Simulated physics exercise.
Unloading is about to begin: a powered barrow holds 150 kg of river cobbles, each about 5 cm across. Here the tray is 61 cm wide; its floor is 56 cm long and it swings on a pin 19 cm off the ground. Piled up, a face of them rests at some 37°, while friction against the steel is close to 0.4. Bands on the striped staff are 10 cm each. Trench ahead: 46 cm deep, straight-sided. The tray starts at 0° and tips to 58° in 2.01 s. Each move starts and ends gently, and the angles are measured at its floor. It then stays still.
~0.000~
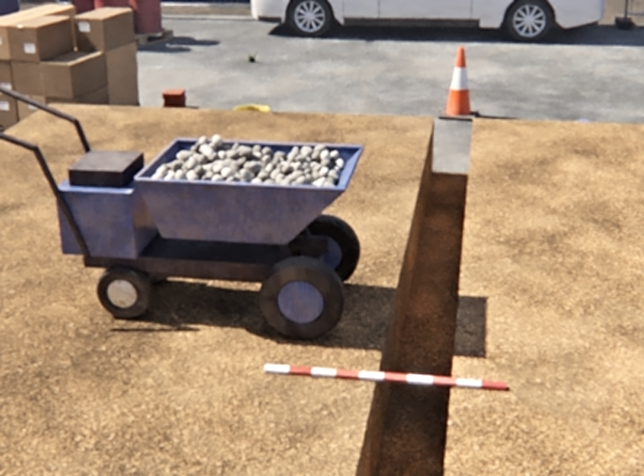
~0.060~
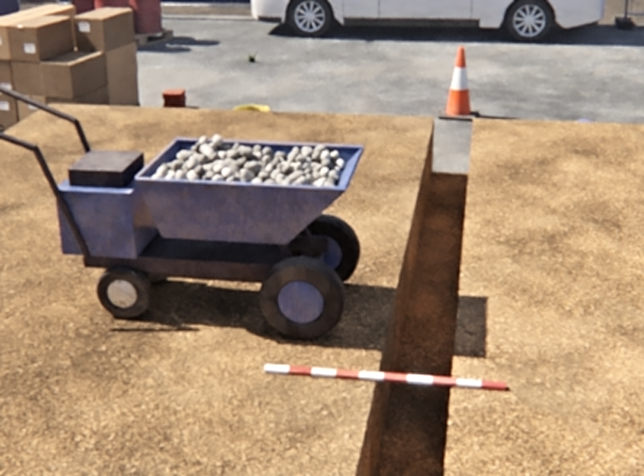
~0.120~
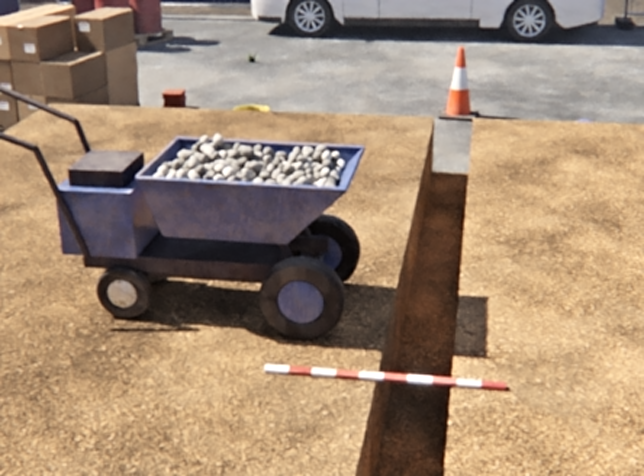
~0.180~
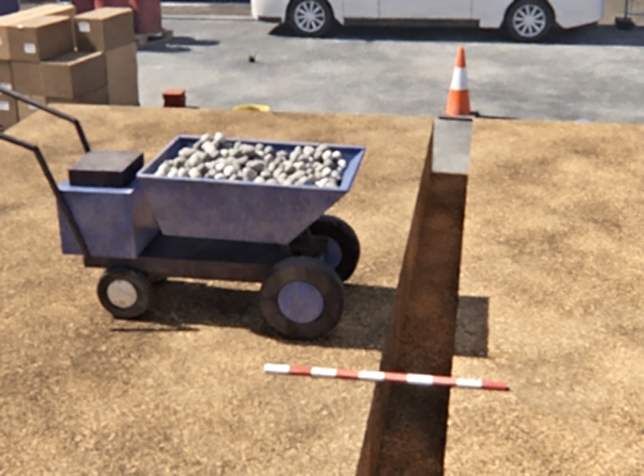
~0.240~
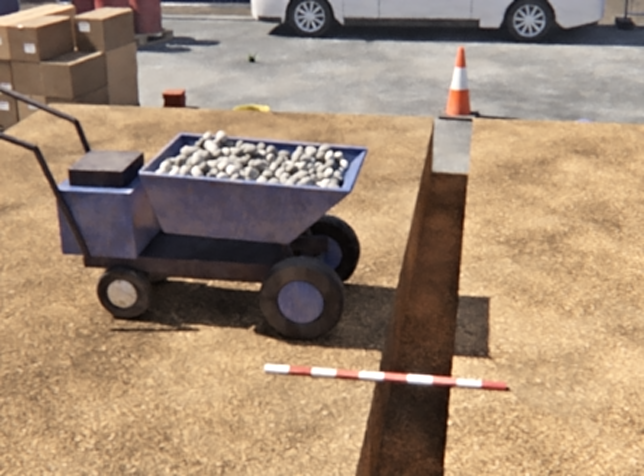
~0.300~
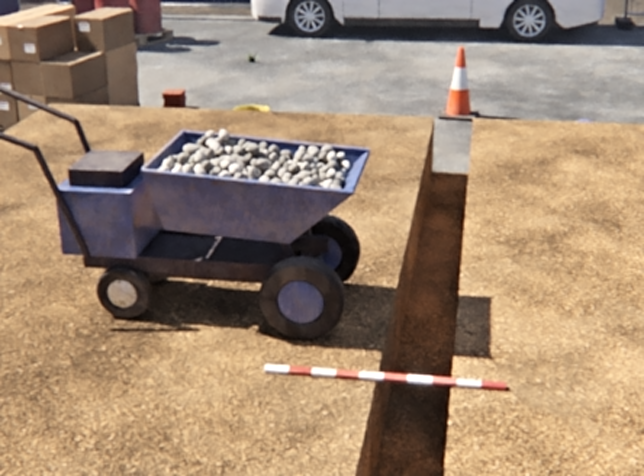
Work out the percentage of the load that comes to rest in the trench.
It works out at about 50 per cent of the load.
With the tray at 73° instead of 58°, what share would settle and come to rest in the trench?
Roughly 40 per cent would end in the trench.
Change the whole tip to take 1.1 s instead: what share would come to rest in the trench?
Roughly 40% would finish there.
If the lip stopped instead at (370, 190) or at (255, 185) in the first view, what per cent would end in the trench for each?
The first start gives about 25 per cent, the second about 65.
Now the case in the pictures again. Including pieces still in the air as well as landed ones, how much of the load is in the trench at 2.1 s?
Approx. 10 % of the load.
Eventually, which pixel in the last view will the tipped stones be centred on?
Middle at around (449, 353), I'd say.
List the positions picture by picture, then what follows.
In the first picture, the tray is at 0°, its lip at (345, 190); the top of the load is at (232, 152).
In the second picture, the tray is at 0°, its lip at (345, 190); the top of the load is at (233, 152); the stones move at 0.0 m/s on average.
In the third picture, lip at (346, 190), floor tilted 1°, highest stones at (233, 151); the stones move at 0.1 m/s on average.
In the fourth picture, lip at (348, 191), floor tilted 1°, highest stones at (225, 149); the stones move at 0.1 m/s on average.
In the fifth picture, the tray is at 2°, its lip at (350, 192); the top of the load is at (214, 145); the stones move at 0.2 m/s on average.
In the sixth picture, lip at (353, 193), floor tilted 3°, highest stones at (217, 143); the stones move at 0.2 m/s on average.
After 1.5 s the floor is at 49°; 100 % in the tray; the foremost stones are at (427, 236).
After 2.1 s the floor is at 58°; 66 % in the tray, 10 % in the trench, 24 % past the trench; the foremost stones are at (548, 329).
After 2.5 s the floor is at 58°; 44 % in the tray, 16 % in the trench, 40 % past the trench; the foremost stones are at (608, 329).
After 4.4 s the floor is at 58°; 7 % in the tray, 50 % in the trench, 43 % past the trench; the foremost stones are at (634, 319).
